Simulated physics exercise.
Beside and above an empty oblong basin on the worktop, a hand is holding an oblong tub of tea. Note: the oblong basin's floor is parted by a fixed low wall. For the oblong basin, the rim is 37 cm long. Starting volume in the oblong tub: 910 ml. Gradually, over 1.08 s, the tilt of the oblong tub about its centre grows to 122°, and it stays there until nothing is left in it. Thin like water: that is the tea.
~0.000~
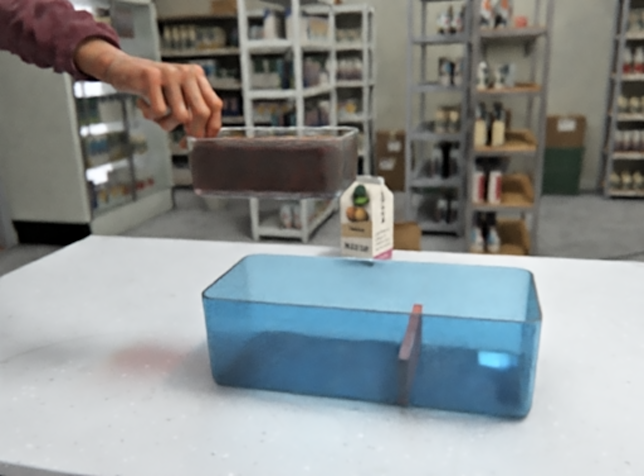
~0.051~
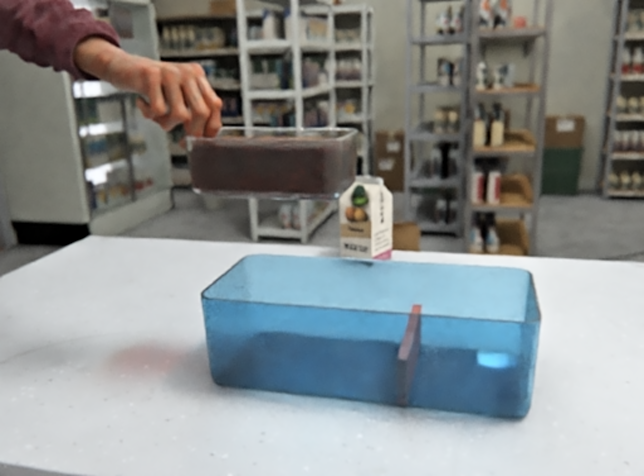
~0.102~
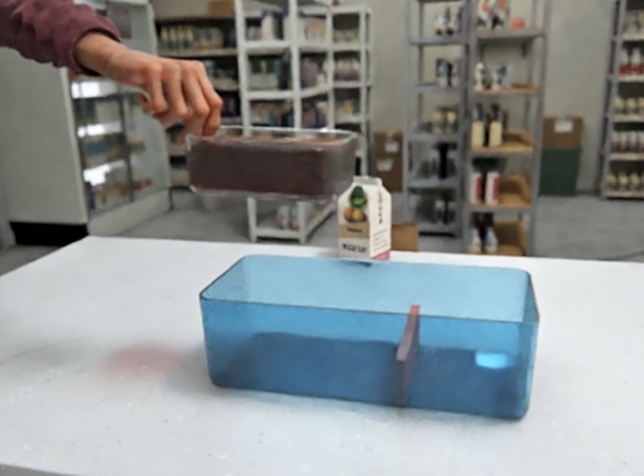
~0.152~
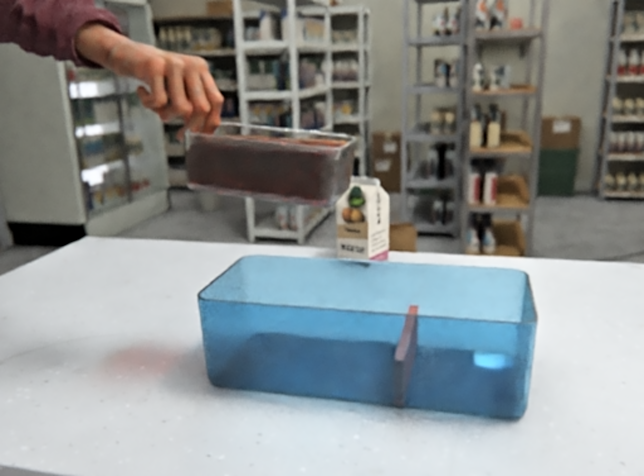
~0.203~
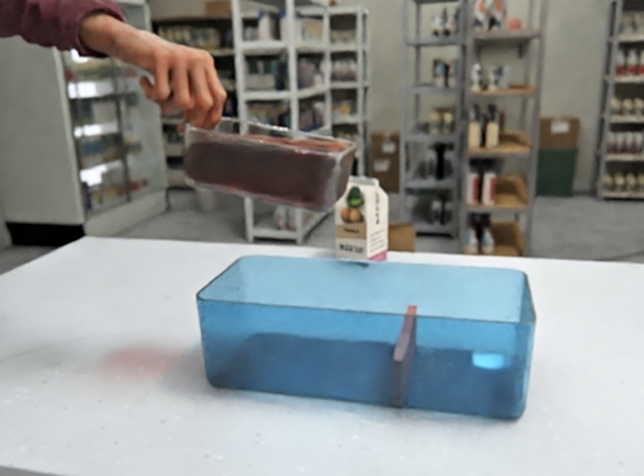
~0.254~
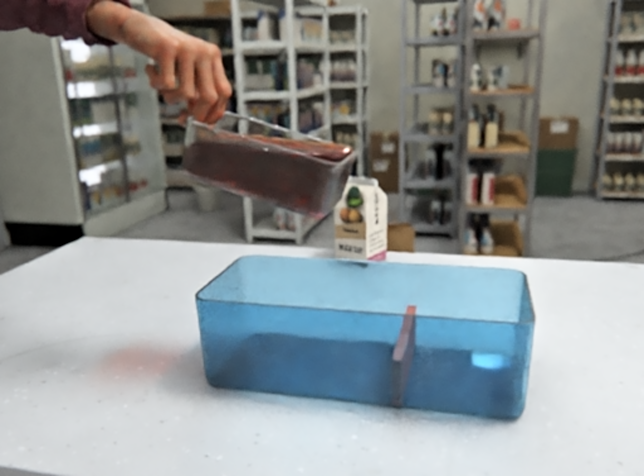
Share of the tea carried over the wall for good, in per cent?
Near 45 per cent.
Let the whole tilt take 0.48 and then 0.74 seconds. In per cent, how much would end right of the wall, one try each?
Respectively 5 and 25 %.
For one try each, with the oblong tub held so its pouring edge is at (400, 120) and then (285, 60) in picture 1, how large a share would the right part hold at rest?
First 75, then 5 per cent.
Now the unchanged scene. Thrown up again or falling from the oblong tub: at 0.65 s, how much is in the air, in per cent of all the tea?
40 %.
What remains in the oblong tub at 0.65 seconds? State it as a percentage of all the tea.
Some 16 % of it is still there.
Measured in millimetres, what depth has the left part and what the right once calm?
I'd say close to 12 mm on the left, close to 22 mm on the right.
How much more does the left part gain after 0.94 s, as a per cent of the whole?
That is roughly 3 in a hundred of the whole.
By 0.65 s the tilt is 81° and 16 per cent is still to pour, 10 is left of the wall and 32 right of it.
By 0.94 s the tilt is 117° and 1 per cent is still to pour, 46 is left of the wall and 45 right of it.
By 1.25 s the tilt is 122° and 0 per cent is still to pour, 49 is left of the wall and 45 right of it.
By 1.58 s the tilt is 122° and 0 per cent is still to pour, 49 is left of the wall and 45 right of it.
At rest 49 per cent lies left of the wall, 45 right of it and 6 outside.
